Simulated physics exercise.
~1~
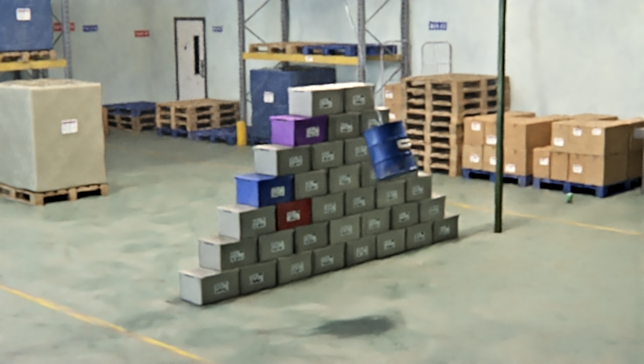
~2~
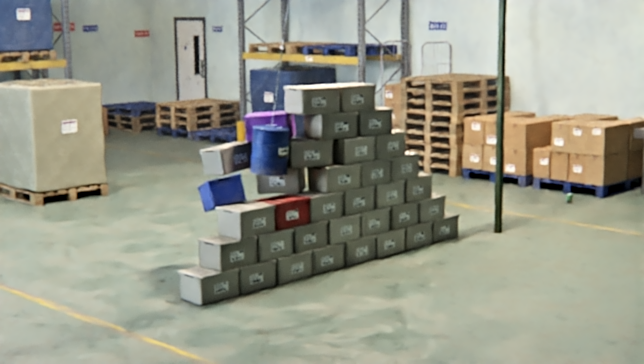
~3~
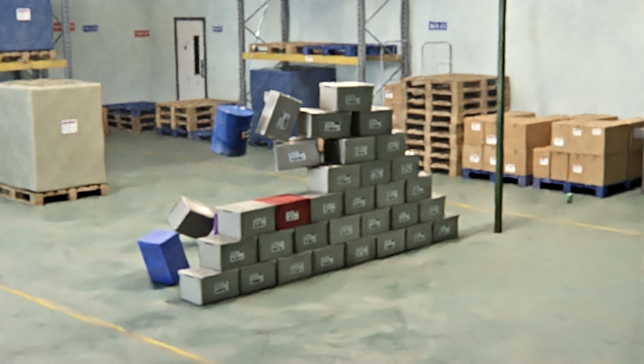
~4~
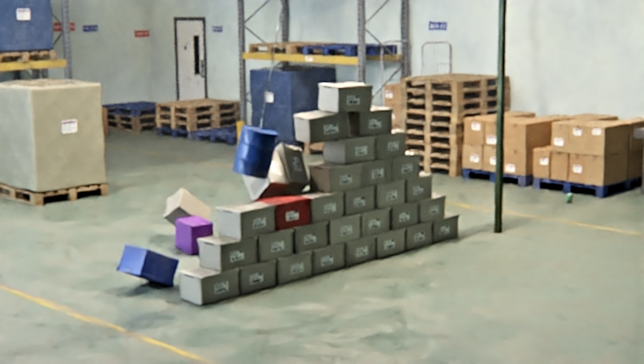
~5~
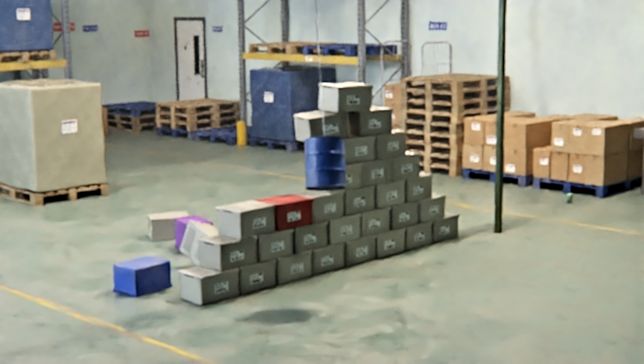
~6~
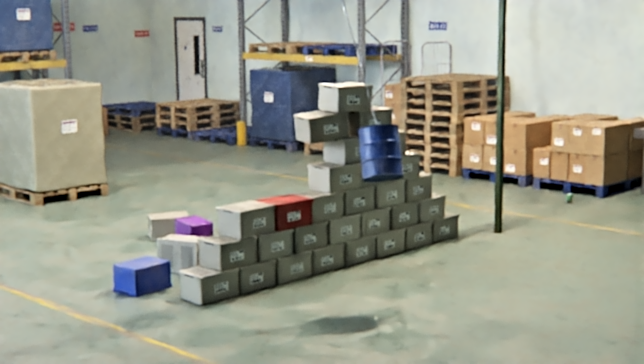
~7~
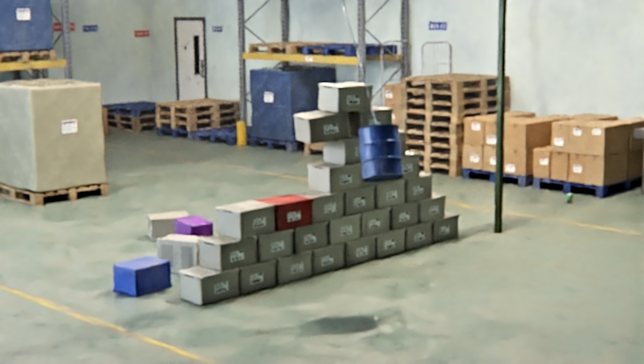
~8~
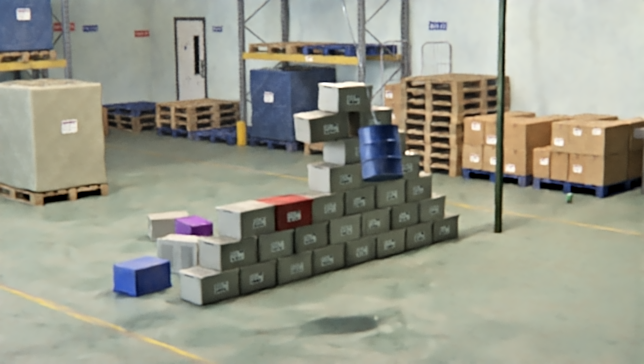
A blue drum swung left into a stepped wall of grey totes in a warehouse, knocking the blue and purple ones and several others off the left side, then swung back right and hung by the wall, with the red tote still in place.
